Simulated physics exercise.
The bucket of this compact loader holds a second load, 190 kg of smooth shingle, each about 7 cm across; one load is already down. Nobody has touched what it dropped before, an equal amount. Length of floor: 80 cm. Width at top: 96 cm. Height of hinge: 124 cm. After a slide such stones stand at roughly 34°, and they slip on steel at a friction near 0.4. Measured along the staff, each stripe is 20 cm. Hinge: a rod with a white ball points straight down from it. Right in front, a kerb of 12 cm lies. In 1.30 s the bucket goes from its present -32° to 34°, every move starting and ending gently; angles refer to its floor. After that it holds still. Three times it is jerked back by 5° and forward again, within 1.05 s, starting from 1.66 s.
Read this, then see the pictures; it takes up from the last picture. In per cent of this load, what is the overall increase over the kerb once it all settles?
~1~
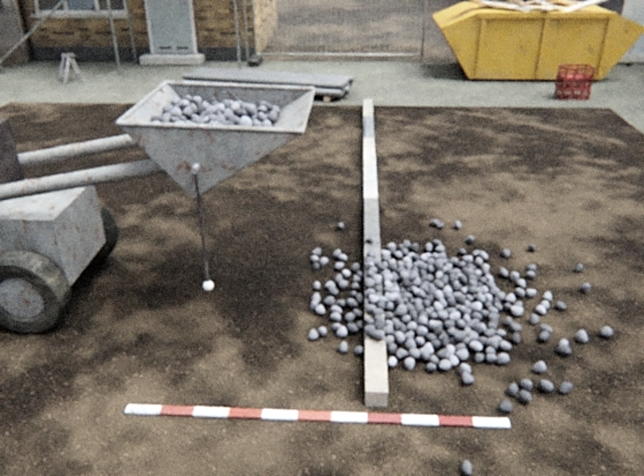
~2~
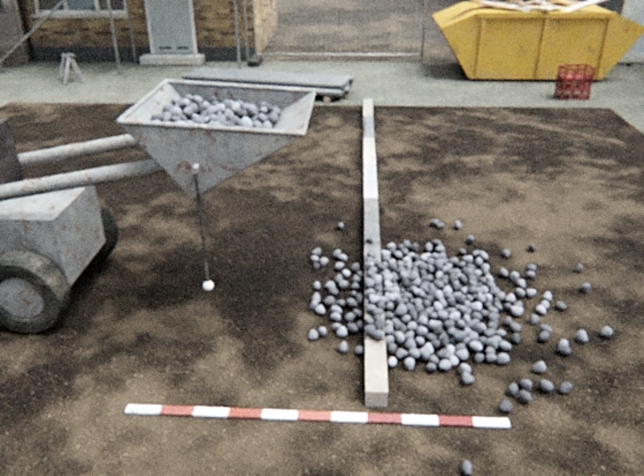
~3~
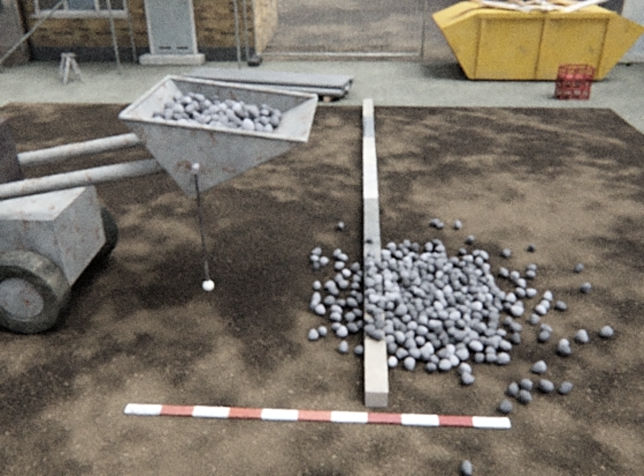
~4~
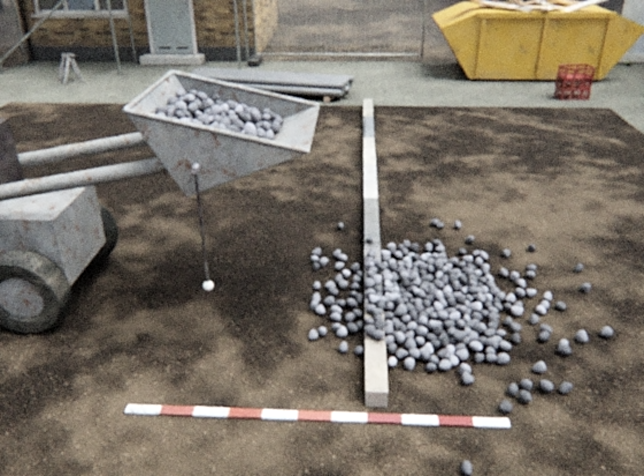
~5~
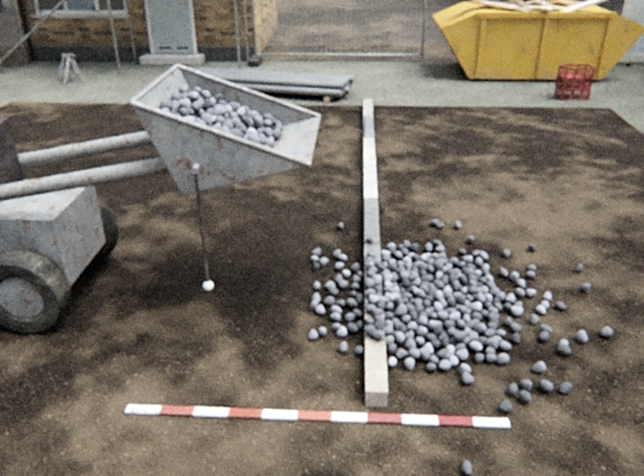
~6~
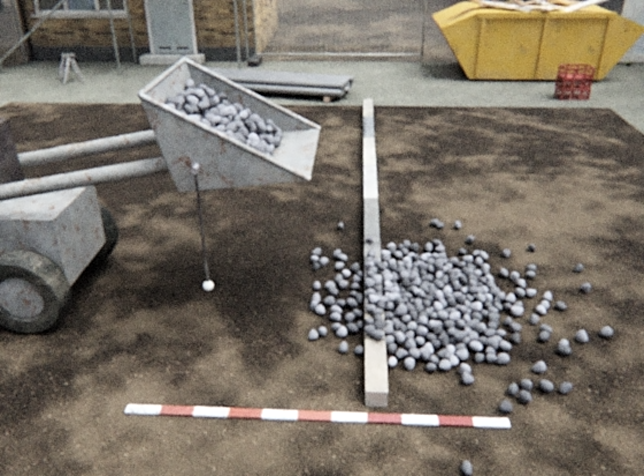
25 out of 100, about.
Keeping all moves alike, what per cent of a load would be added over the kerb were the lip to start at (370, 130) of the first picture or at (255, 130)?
Around 95 percent, then around 0 percent.
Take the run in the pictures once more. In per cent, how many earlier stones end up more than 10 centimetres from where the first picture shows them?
I'd put it at about 5 per cent.
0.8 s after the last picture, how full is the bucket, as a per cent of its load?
Reading: Near 60 % of the load.
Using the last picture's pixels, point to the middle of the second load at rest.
Centre at roughly (349, 289).
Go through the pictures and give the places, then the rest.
Lip at (303, 132), floor tilted -32°, highest stones at (194, 106). The earlier load is highest near (376, 299), 17 cm above ground level, 16 % on this side of the kerb, 84 % over the kerb, in the first picture.
The bucket is at -31°, its lip at (304, 134); the top of the load is at (194, 106), in the second picture.
The bucket is at -27°, its lip at (306, 141); the top of the load is at (188, 104), in the third picture.
Lip at (308, 152), floor tilted -21°, highest stones at (187, 100), in the fourth picture.
The bucket is at -14°, its lip at (310, 165); the top of the load is at (191, 97), in the fifth picture.
Lip at (310, 179), floor tilted -7°, highest stones at (194, 94), in the sixth picture.
Then, 0.4 s after the last picture the floor is at 24°; in per cent of one load, 100 in the bucket, 16 on this side of the kerb, 84 over the kerb; the foremost stones are at (601, 304).
Then, 0.8 s after the last picture the floor is at 34°; in per cent of one load, 60 in the bucket, 56 on this side of the kerb, 84 over the kerb; the foremost stones are at (601, 304).
Then, 2.6 s after the last picture the floor is at 34°; in per cent of one load, 0 in the bucket, 91 on this side of the kerb, 109 over the kerb; the foremost stones are at (601, 304).
Then, 5.1 s after the last picture the floor is at 34°; in per cent of one load, 0 in the bucket, 91 on this side of the kerb, 109 over the kerb; the foremost stones are at (601, 304). Net gain over the kerb, 25.
